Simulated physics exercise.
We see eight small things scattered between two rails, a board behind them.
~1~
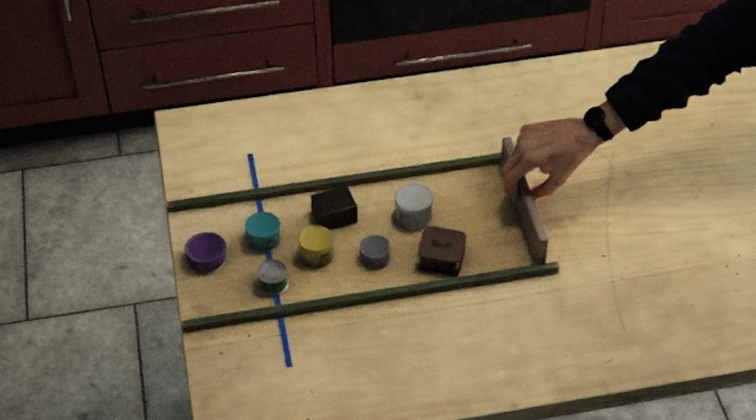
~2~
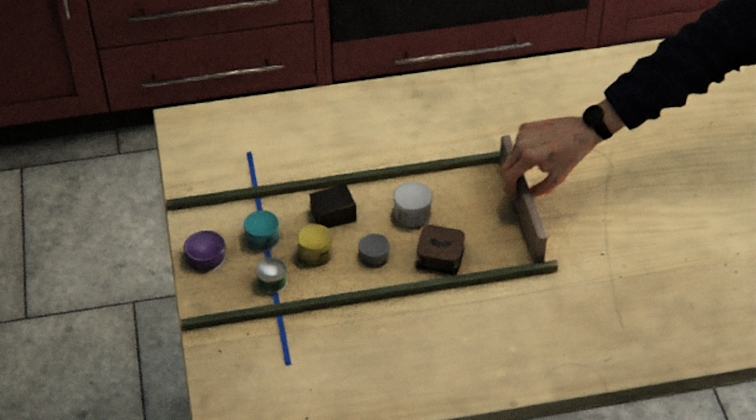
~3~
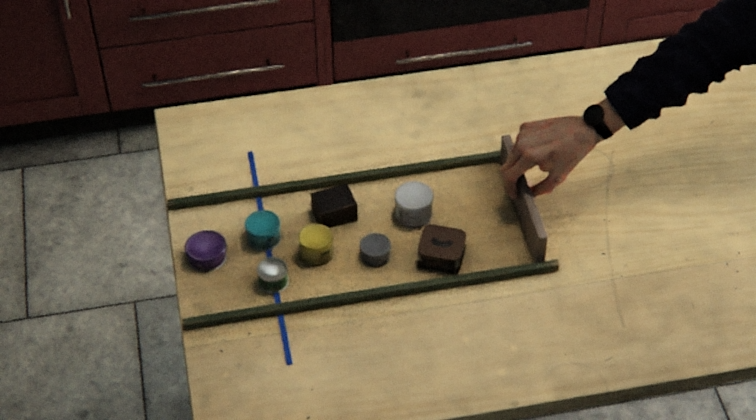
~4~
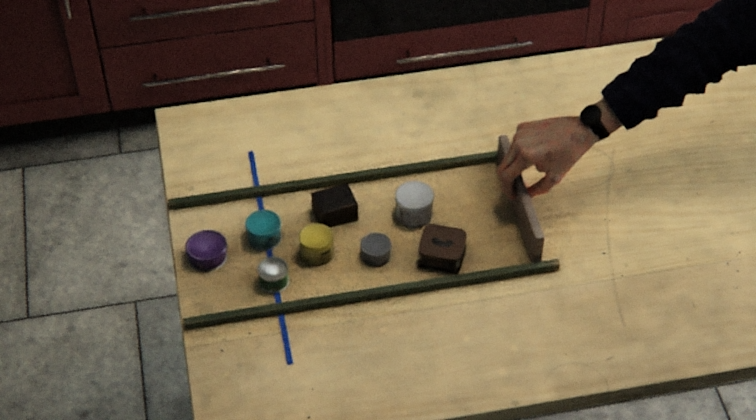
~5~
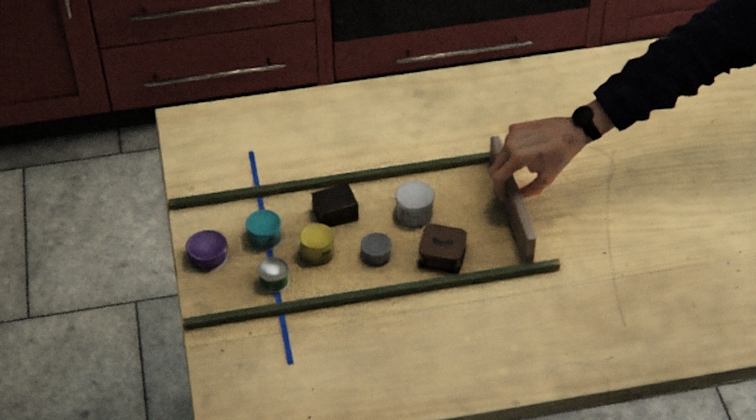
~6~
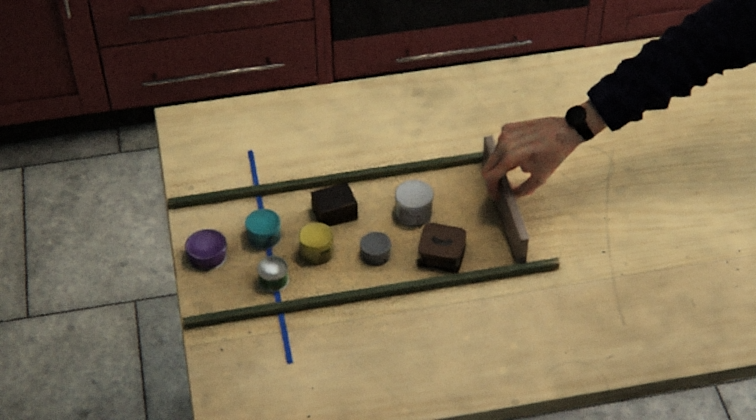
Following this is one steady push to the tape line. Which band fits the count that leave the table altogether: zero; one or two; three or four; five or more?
Nothing goes over.
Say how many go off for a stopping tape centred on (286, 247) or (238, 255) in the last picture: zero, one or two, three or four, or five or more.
The falls would be no fall at all; one to two.
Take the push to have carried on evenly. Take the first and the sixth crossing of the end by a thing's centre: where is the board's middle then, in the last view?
First at (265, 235), next at (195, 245).
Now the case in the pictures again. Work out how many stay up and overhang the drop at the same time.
1 is the number.
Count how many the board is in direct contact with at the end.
The count in contact is 3.
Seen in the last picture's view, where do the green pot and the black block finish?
The first one ends at (207, 300), the second at (246, 205).
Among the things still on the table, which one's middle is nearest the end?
Purple pot.
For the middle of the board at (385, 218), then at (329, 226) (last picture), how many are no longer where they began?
That makes 5 at the first spot and 7 at the second.
A little later, none off yet; purple pot at rest near (207, 250); turquoise tin at rest near (264, 229); green pot at rest near (273, 274).
Next, none off yet; purple pot at rest near (207, 250); turquoise tin shifted a little near (252, 224); green pot moving near (269, 276).
When it is over, the number that fall off is zero.
